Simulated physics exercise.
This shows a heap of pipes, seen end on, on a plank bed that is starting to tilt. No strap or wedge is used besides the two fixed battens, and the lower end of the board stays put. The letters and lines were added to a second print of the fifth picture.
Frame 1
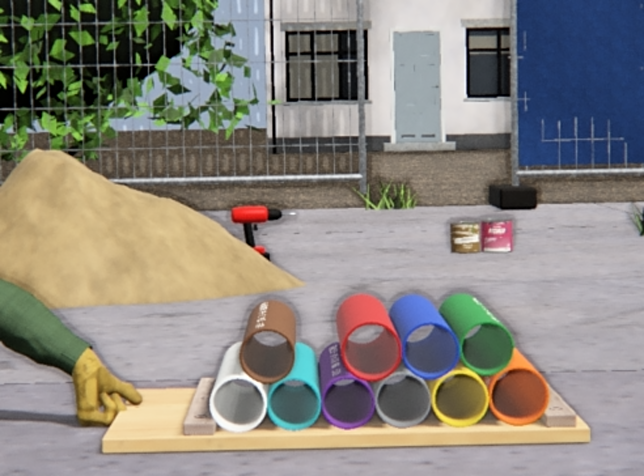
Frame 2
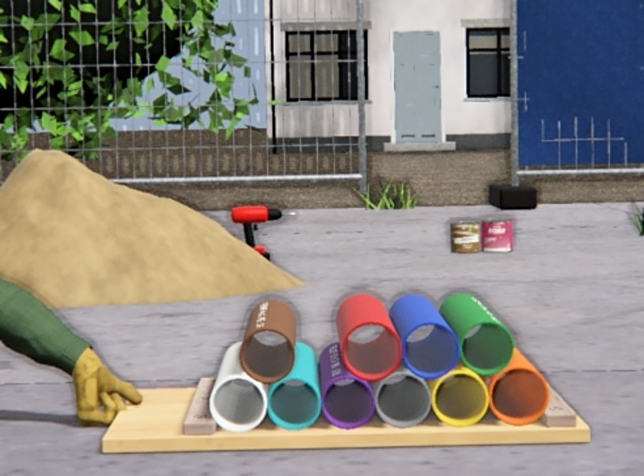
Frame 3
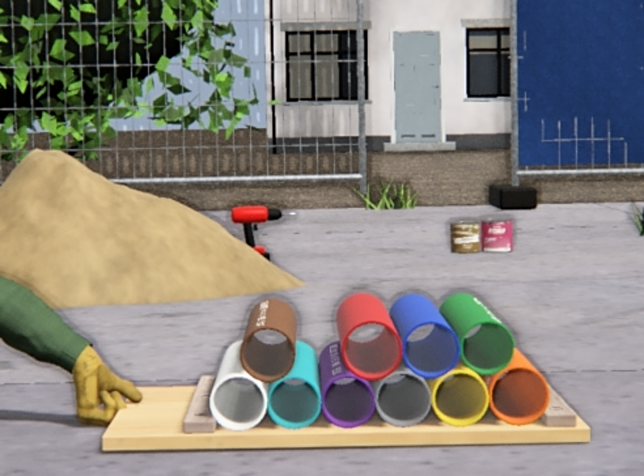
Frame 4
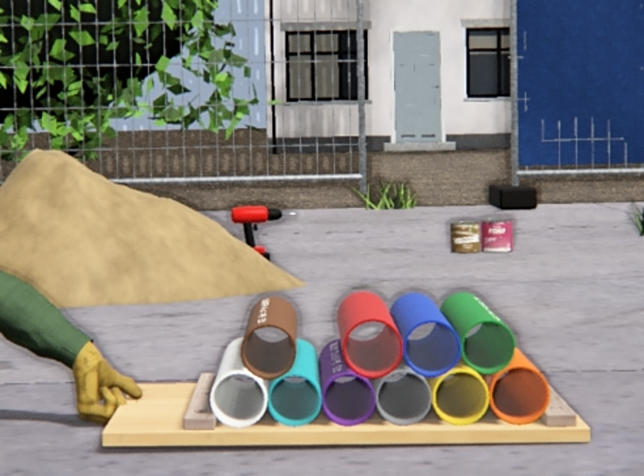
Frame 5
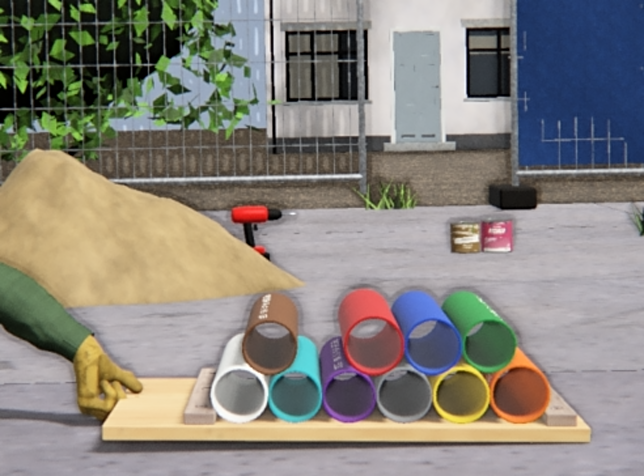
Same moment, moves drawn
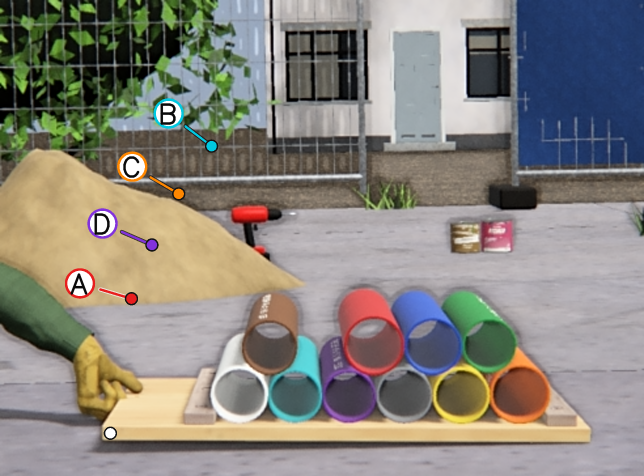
A gloved hand on a green-sleeved arm grips the left end of a wooden board in a paved yard, seen from the front and slightly above by a still camera. White, turquoise, purple, grey, yellow and orange pipes line the board beneath brown, red, blue and green ones, with sand behind at left. The hand raises the board's left end very slightly, and the upper pipes turn and shift slightly right.
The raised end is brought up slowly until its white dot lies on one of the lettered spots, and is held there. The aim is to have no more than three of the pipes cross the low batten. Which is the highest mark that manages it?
Mark D is as high as it can go.
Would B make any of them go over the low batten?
Yes.
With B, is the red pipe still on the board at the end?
No.
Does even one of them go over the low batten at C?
Yes.
On the marked copy, A at (131, 299); B at (212, 146); C at (179, 194); D at (152, 245); the white dot at (110, 433).
Taking D. A third of the way, board at 16°.
Two thirds of the way, board at 25°.
When it is over, board at 25°, none over the low batten.
As for the rest, A none over the low batten; B ten over the low batten; C ten over the low batten.
